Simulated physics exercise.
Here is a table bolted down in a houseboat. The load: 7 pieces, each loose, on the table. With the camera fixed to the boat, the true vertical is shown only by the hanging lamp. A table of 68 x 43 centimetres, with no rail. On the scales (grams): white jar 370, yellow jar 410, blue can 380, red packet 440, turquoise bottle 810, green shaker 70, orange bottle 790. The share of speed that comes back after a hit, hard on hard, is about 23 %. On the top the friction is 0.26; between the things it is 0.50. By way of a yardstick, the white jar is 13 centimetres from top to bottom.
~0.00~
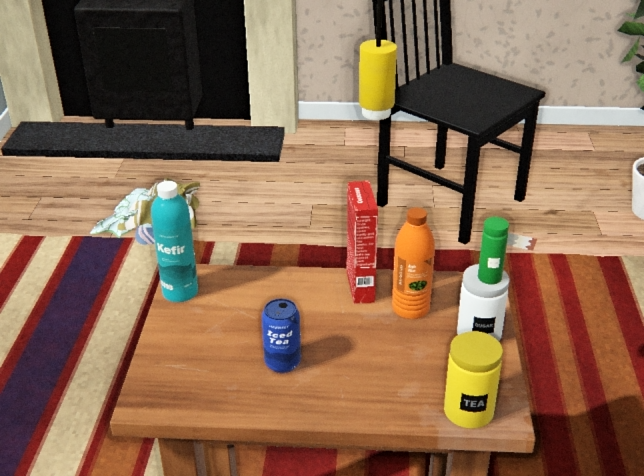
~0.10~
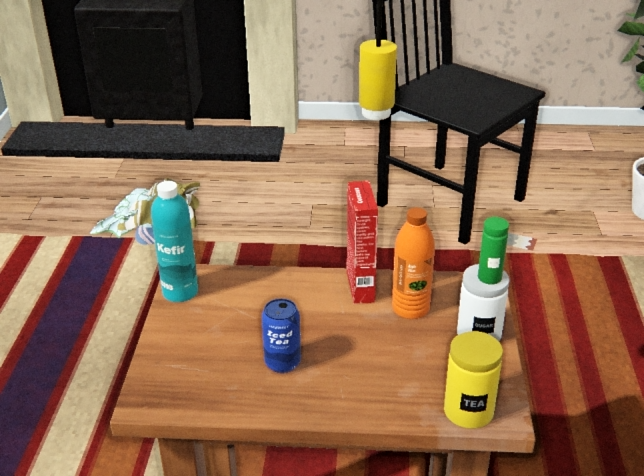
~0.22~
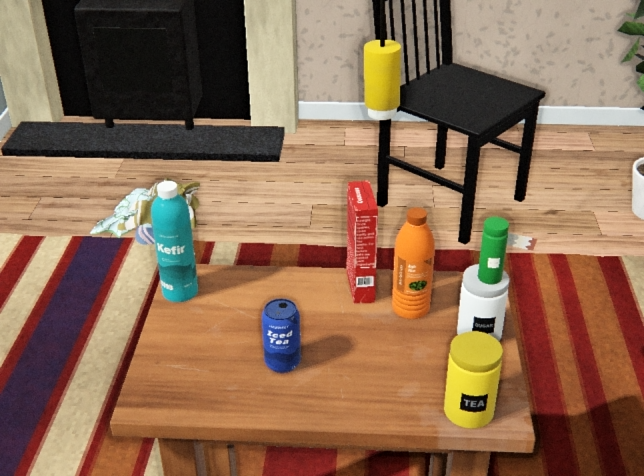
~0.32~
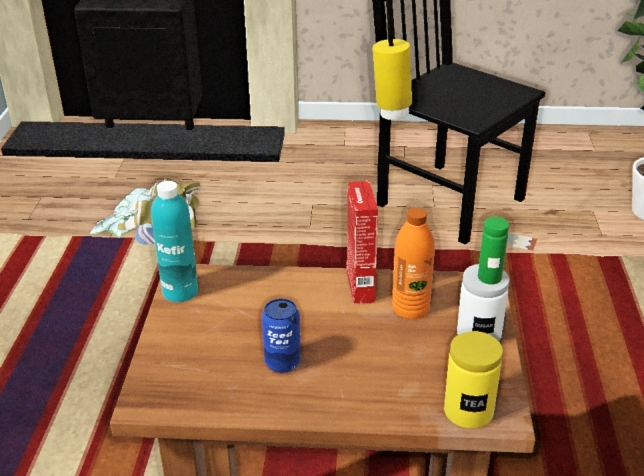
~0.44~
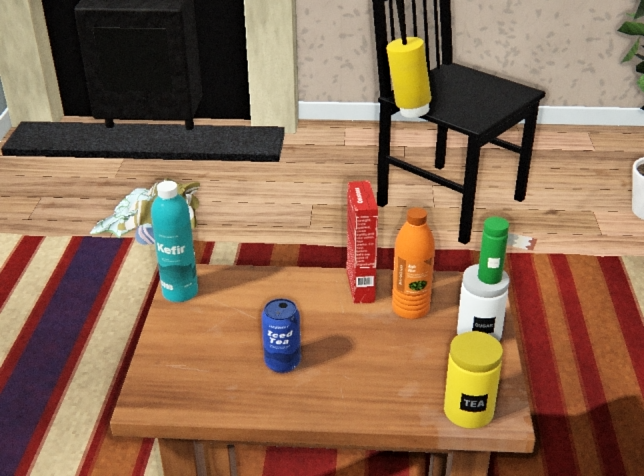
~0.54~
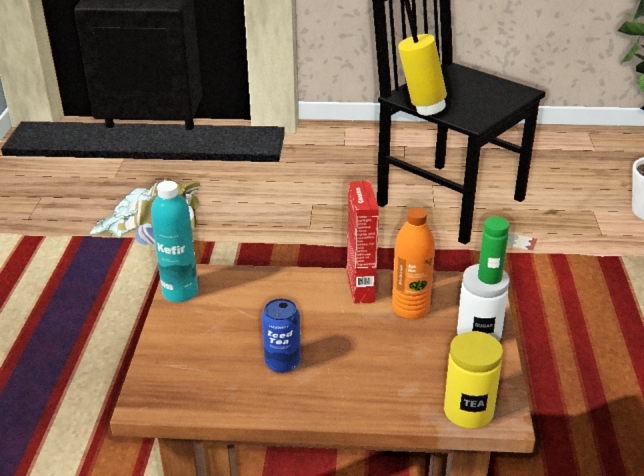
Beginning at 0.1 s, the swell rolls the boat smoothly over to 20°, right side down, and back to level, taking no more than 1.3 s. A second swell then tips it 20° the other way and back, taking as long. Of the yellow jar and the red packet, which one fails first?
The latter of the two.
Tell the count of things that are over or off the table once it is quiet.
Tally: 5.
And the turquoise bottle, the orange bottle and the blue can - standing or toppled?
Well, the turquoise bottle holds steady, the orange bottle tumbles down, and the blue can holds steady.
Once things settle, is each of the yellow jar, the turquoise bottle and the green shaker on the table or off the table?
Observed: Yellow jar exits its support; turquoise bottle remains in bounds; green shaker exits its support.
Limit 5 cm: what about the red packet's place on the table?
In the end the red packet has moved.
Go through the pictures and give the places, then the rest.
Boat level; yellow jar (473, 380); red packet (362, 243), in the first frame.
Boat level; turquoise bottle (174, 241); green shaker (493, 251), in the second frame.
Heel 2°, right side down; orange bottle (414, 262); white jar (483, 306), in the third frame.
Heel 5°, right side down; blue can (282, 337); turquoise bottle (174, 241), in the fourth frame.
Heel 11°, right side down; green shaker (493, 251); orange bottle (414, 262), in the fifth frame.
Heel 15°, right side down; yellow jar (473, 380); red packet (362, 243), in the sixth frame.
Around 1.04 s, heel 12°, right side down; white jar and green shaker now off the table; red packet on its side near (443, 275); yellow jar shifted 8 cm near (523, 382).
Around 1.44 s, boat level; yellow jar and orange bottle now off the table; red packet on its side near (488, 271); turquoise bottle shifted 12 cm.
Around 1.84 s, heel 15°, left side down; red packet on its side near (488, 271); turquoise bottle shifted 12 cm; blue can shifted 11 cm.
Around 2.34 s, heel 12°, left side down; red packet on its side near (447, 270); turquoise bottle shifted 3 cm; blue can shifted 3 cm.
Finally (3.2 s), off the table, white jar, yellow jar, green shaker and orange bottle; on their side or leaning hard on the table, red packet; the other 2 still in place (within 5 cm). Final places as that camera would see them, red packet near (431, 270). Yellow jar went at 1.14 s; red packet went at 0.90 s.
